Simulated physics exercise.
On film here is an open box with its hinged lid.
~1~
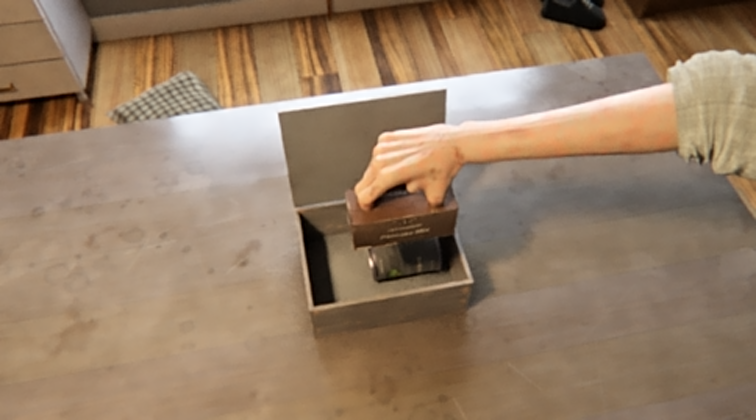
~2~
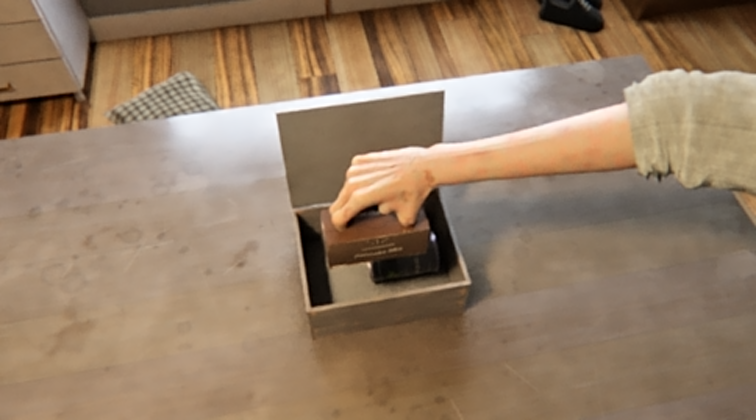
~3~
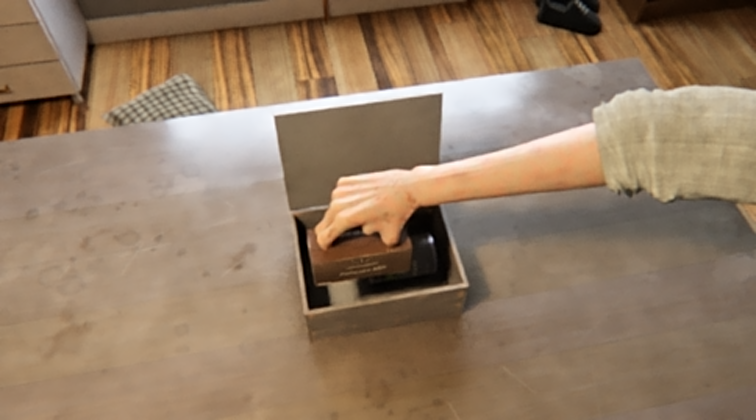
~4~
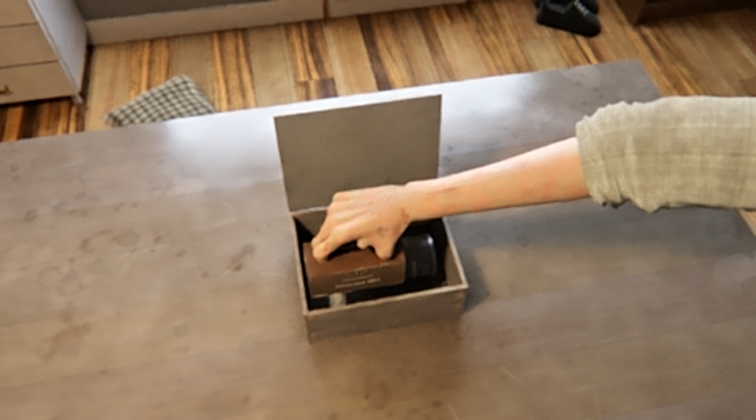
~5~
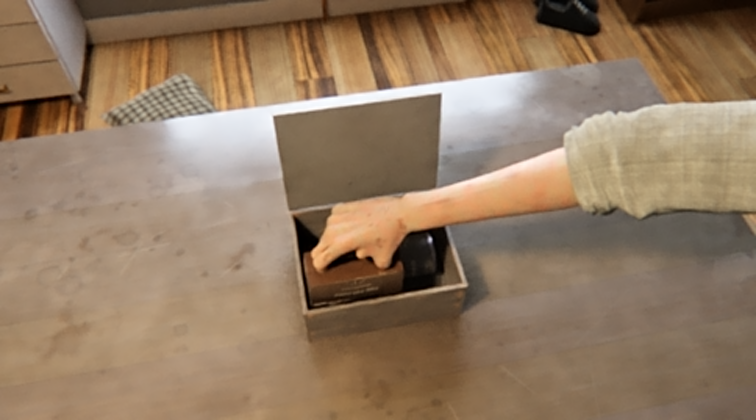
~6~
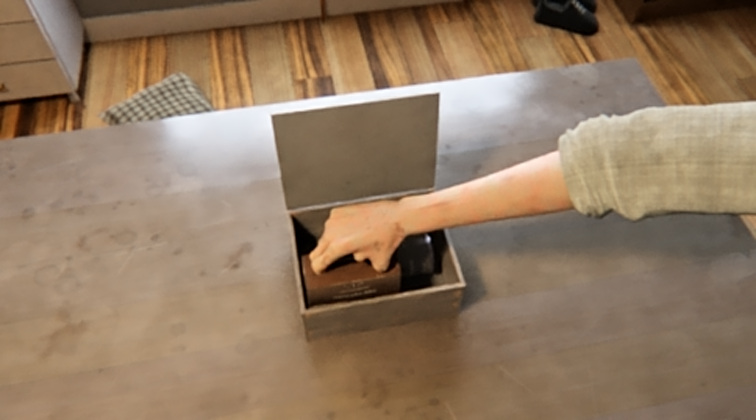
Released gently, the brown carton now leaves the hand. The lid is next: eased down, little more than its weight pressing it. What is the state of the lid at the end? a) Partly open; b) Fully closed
The answer is b.
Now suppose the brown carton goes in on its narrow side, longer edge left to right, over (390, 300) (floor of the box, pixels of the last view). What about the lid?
Then it comes fully down.
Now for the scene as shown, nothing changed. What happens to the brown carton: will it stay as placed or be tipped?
By the end it has kept its angle.
Then, 0.30 s past the last view, brown carton displaced a little near (363, 293); grey tin displaced a little.
Then, 1.30 s past the last view, lid 75° above the rim; brown carton displaced a little near (364, 292); grey tin displaced about its own width.
Then, 1.80 s past the last view, lid 41° above the rim; brown carton displaced a little near (364, 292); grey tin displaced about its own width.
Then, 2.10 s past the last view, lid 16° above the rim; brown carton displaced a little near (364, 292); grey tin displaced about its own width.
Finally, lid shut; moved from the start, brown carton and grey tin. Final places as the last picture's camera would see them, brown carton near (364, 292).
